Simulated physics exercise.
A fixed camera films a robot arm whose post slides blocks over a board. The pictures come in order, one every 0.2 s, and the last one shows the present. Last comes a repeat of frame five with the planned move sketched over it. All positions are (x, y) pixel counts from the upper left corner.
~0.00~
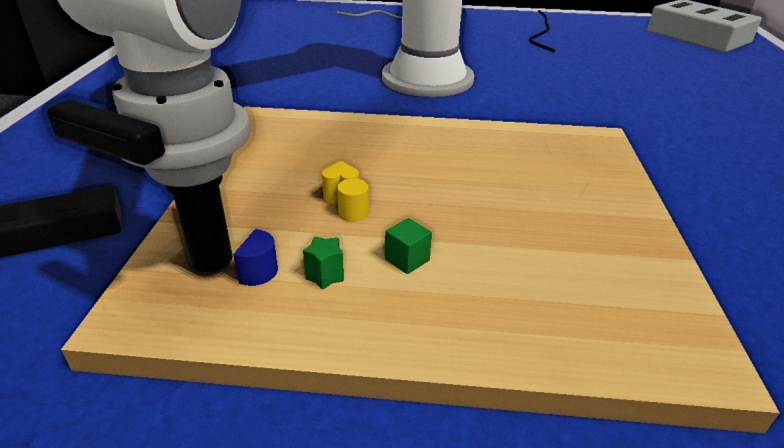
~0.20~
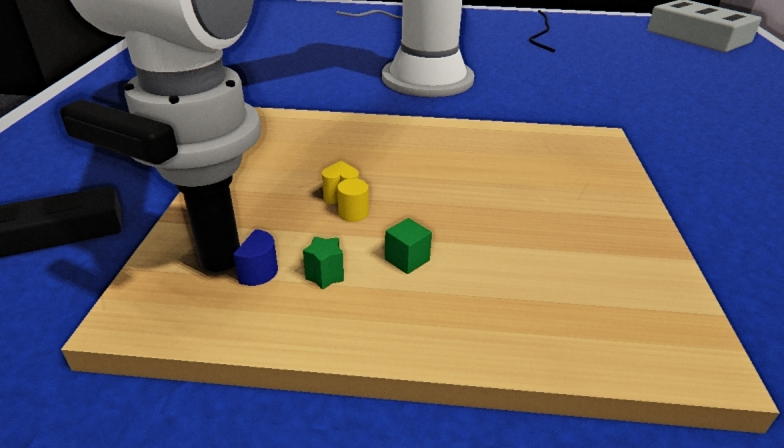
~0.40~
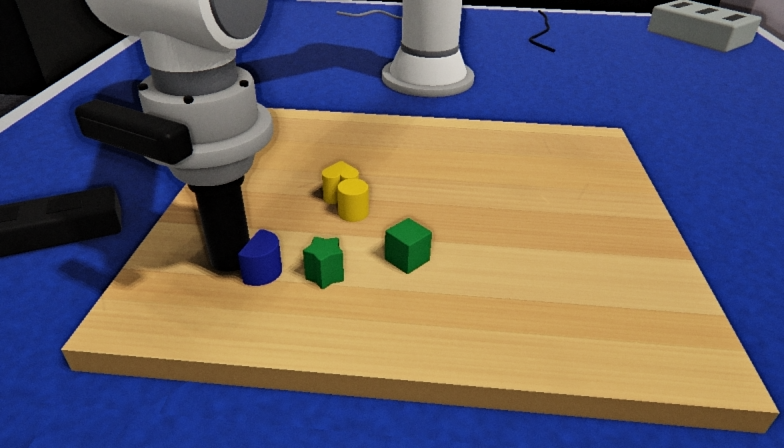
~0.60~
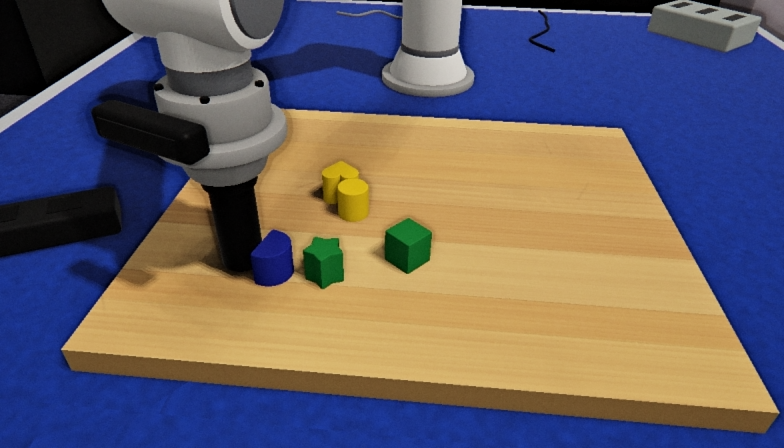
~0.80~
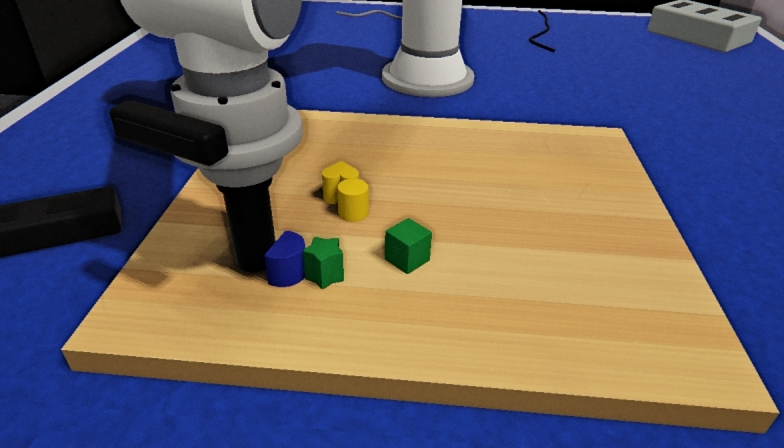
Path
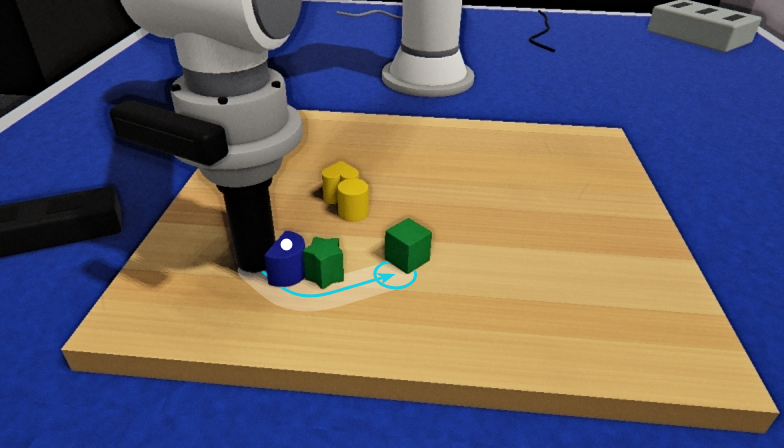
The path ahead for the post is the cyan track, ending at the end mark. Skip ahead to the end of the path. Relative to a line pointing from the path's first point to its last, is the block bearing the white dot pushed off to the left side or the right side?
The shift goes right.
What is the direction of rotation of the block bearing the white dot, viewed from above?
My prediction: CW.
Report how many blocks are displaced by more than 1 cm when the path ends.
Three or more will move.
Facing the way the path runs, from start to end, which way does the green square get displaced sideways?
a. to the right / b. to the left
I choose b.
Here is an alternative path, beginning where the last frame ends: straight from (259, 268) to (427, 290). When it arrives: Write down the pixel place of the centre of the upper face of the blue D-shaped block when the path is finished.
That would be at about pixel (466, 265).
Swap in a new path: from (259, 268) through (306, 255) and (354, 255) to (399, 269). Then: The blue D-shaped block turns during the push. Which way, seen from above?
I'd predict that, seen from above, the blue D-shaped block rotates clockwise.
Drawn move, from (259, 268) by way of (292, 293) and (346, 288) to (395, 274); the dot is on the blue D-shaped block.
The first path, step by step. One third of the way, post (292, 285); blue D-shaped block (327, 263), turned 35° anticlockwise; green star block (352, 248), turned 65° anticlockwise.
Two thirds of the way, post (348, 280); blue D-shaped block (382, 266), turned 15° anticlockwise; green star block (380, 241), turned 105° anticlockwise.
At the end, post (395, 266); blue D-shaped block (410, 266), turned 40° clockwise; green star block (421, 227), turned 125° anticlockwise; green square (438, 211), turned 25° anticlockwise.
